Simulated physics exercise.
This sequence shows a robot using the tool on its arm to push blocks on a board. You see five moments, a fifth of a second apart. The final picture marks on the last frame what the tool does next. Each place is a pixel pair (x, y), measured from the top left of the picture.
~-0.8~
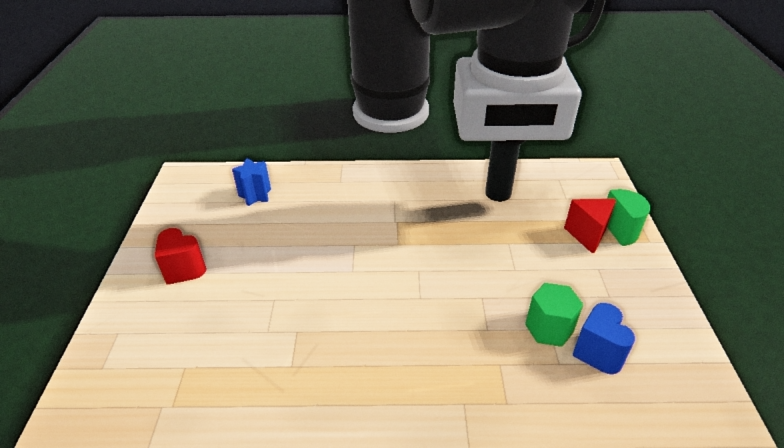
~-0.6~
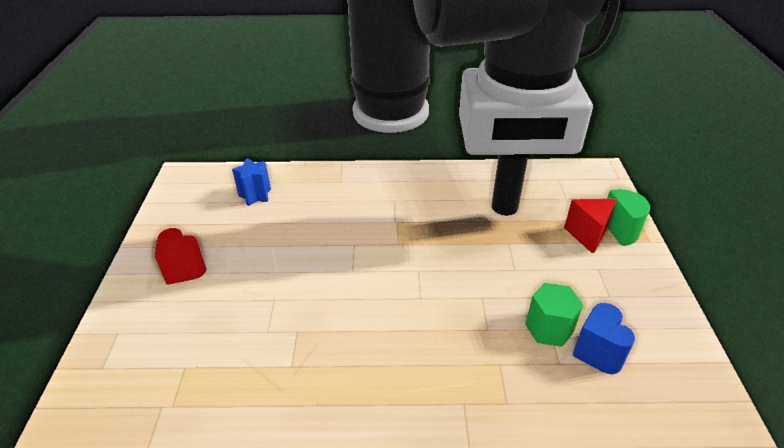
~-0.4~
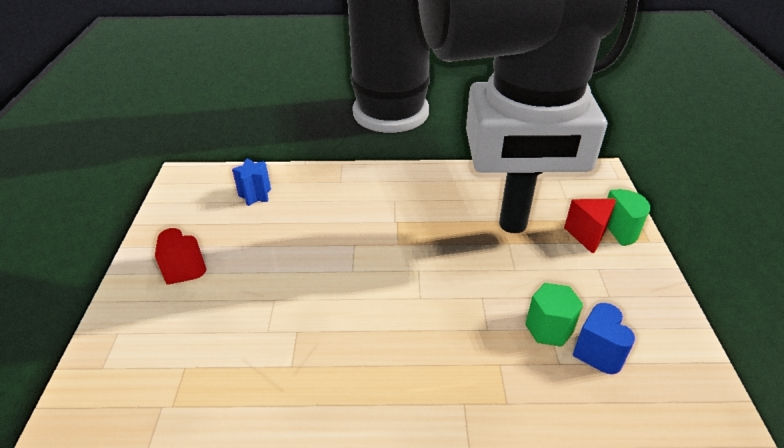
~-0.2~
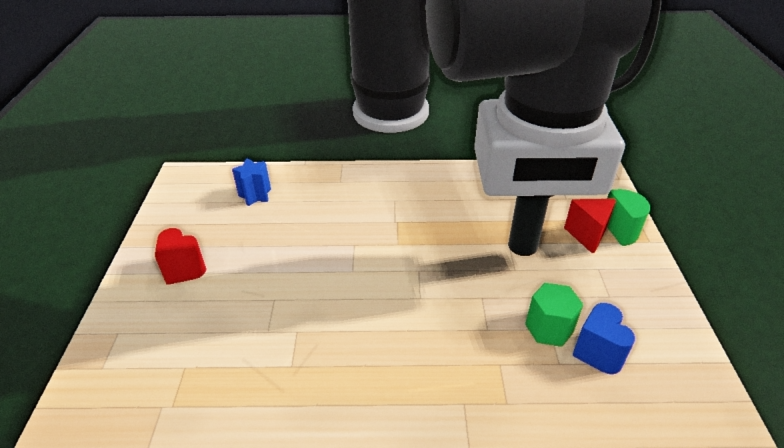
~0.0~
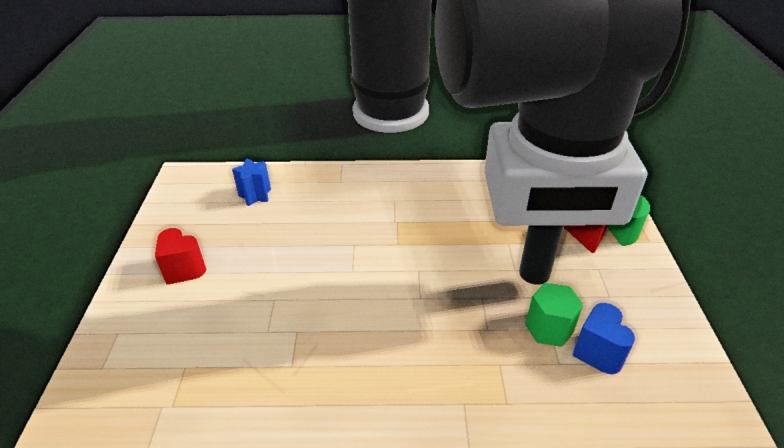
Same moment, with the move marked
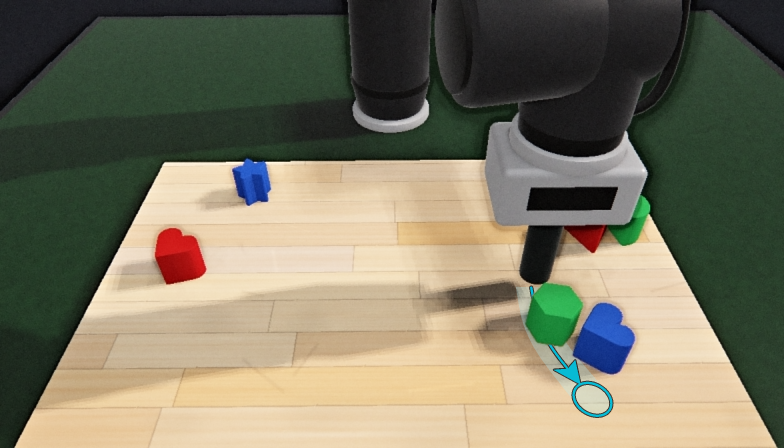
A robot arm's dark, rod-shaped tool starts near the back of a wooden board and moves steadily toward the viewer, drifting slightly right. It passes left of the red and green blocks, then comes close behind the green hexagon beside the blue heart, while all the blocks stay still.
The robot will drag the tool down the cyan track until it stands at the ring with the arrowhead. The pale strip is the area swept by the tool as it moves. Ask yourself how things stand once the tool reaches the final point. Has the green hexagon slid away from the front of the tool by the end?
In short: No.
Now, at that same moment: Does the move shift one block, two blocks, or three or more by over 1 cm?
It should be two.
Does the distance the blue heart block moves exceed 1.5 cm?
The answer is yes.
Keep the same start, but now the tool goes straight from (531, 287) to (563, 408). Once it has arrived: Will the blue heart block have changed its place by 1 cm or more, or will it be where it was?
Put simply, it goes somewhere else.
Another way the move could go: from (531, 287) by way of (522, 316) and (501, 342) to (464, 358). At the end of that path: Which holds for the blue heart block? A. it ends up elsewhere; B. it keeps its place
Correct choice: B.
The drawn path runs from (531, 287) over (539, 322) and (560, 359) to (592, 399).
What follows on the original path. One third of the way, tool at (543, 308); green hexagon at (570, 323), turned 20° anticlockwise; blue heart block at (616, 328), turned 15° anticlockwise.
Two thirds of the way, tool at (565, 346); green hexagon at (605, 359), turned 55° anticlockwise; blue heart block at (637, 337), turned 50° anticlockwise.
At the end, tool at (598, 386); green hexagon at (648, 399), turned 70° anticlockwise; blue heart block at (641, 337), turned 60° anticlockwise.
